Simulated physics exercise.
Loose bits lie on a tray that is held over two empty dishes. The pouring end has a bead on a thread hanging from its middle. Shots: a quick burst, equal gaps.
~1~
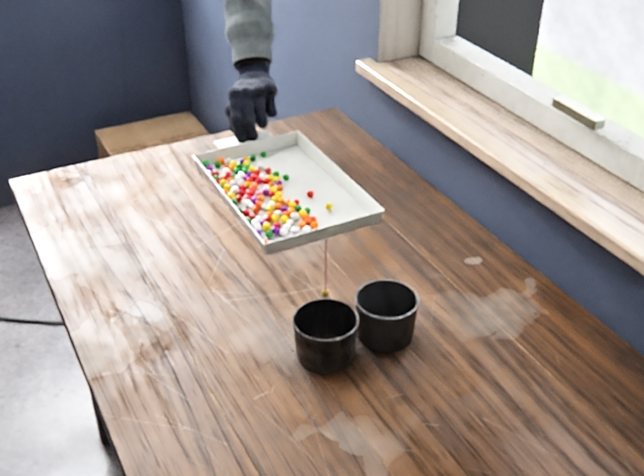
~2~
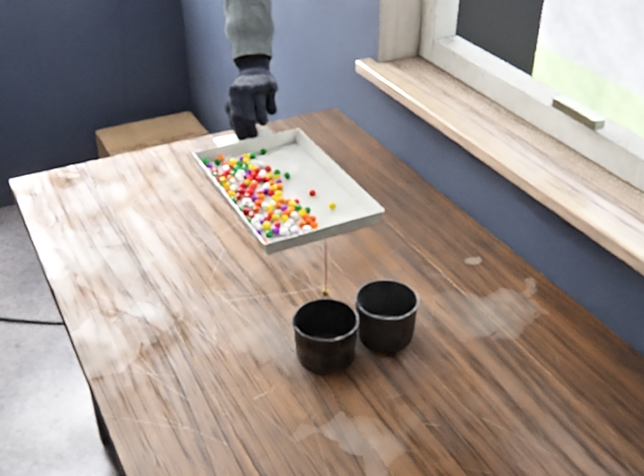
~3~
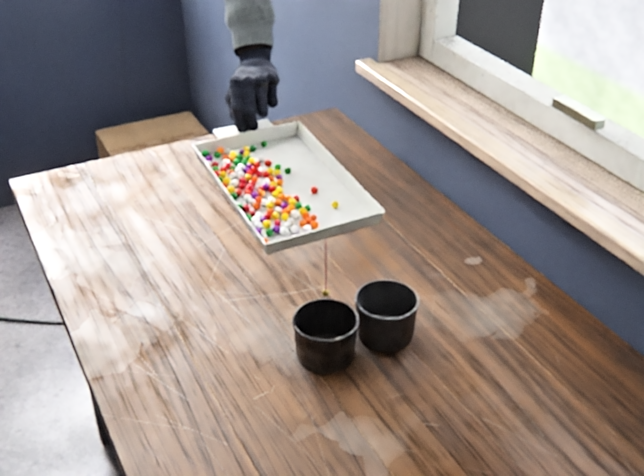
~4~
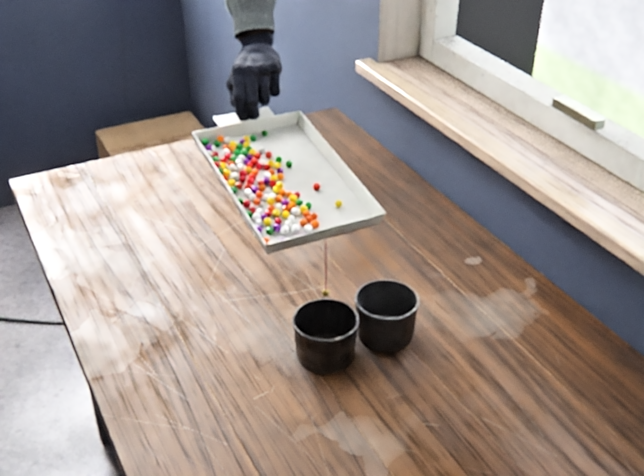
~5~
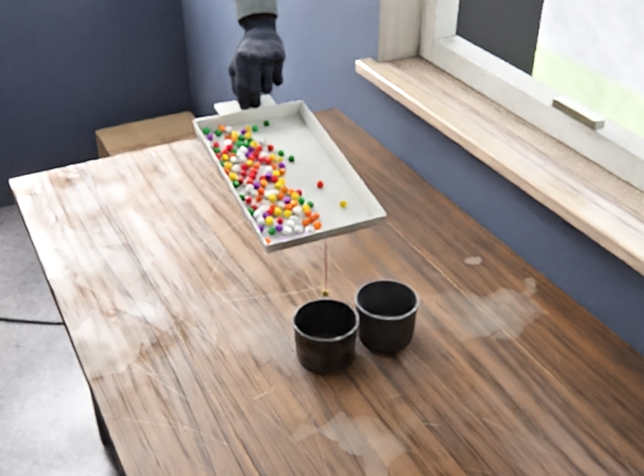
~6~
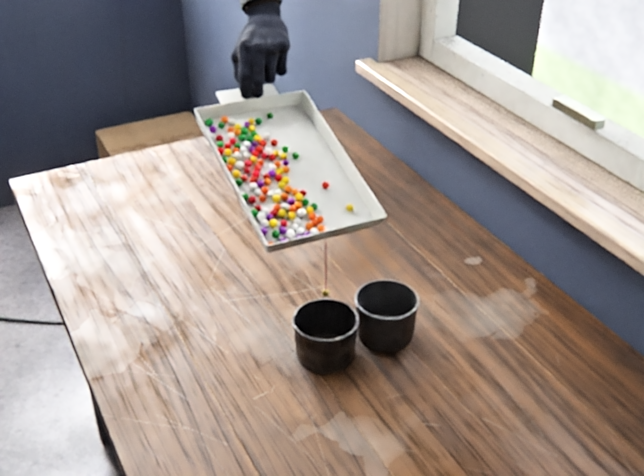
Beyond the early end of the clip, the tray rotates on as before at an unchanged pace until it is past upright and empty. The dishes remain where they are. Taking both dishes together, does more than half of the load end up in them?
Yes, it looks like most goes in the dishes, when all's done.
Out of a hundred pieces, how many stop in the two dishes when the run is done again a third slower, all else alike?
It would be close to 80 per cent.
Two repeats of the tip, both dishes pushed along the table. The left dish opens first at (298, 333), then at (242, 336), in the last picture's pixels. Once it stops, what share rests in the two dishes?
Trial 1 70%, trial 2 0%.
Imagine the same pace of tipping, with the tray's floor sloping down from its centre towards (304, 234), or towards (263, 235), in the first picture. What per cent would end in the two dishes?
Case one near 40 %; case two near 0 %.
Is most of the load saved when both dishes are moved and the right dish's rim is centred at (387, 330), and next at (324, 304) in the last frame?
The pair would catch the lesser share the first time and the lesser share the second time.
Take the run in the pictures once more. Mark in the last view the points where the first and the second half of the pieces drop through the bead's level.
The opening part goes through (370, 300); what follows goes through (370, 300).
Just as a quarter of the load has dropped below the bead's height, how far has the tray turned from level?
At roughly 85°.
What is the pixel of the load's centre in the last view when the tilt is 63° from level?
I'd mark it close to (337, 225).
Shortly afterwards, tray tipped steeply; the bulk on the tray; only a few in the left dish; only a few in the right dish; a little in the air.
Next, tray tipped past a quarter turn; a little on the tray; near a quarter in the left dish; near a third in the right dish; a little outside both; near a quarter in the air.
Some moments later, tray tipped past a quarter turn; near a third in the left dish; near half in the right dish; near a quarter outside both.
In the end, tray tipped past a quarter turn; near a third in the left dish; near half in the right dish; near a quarter outside both.
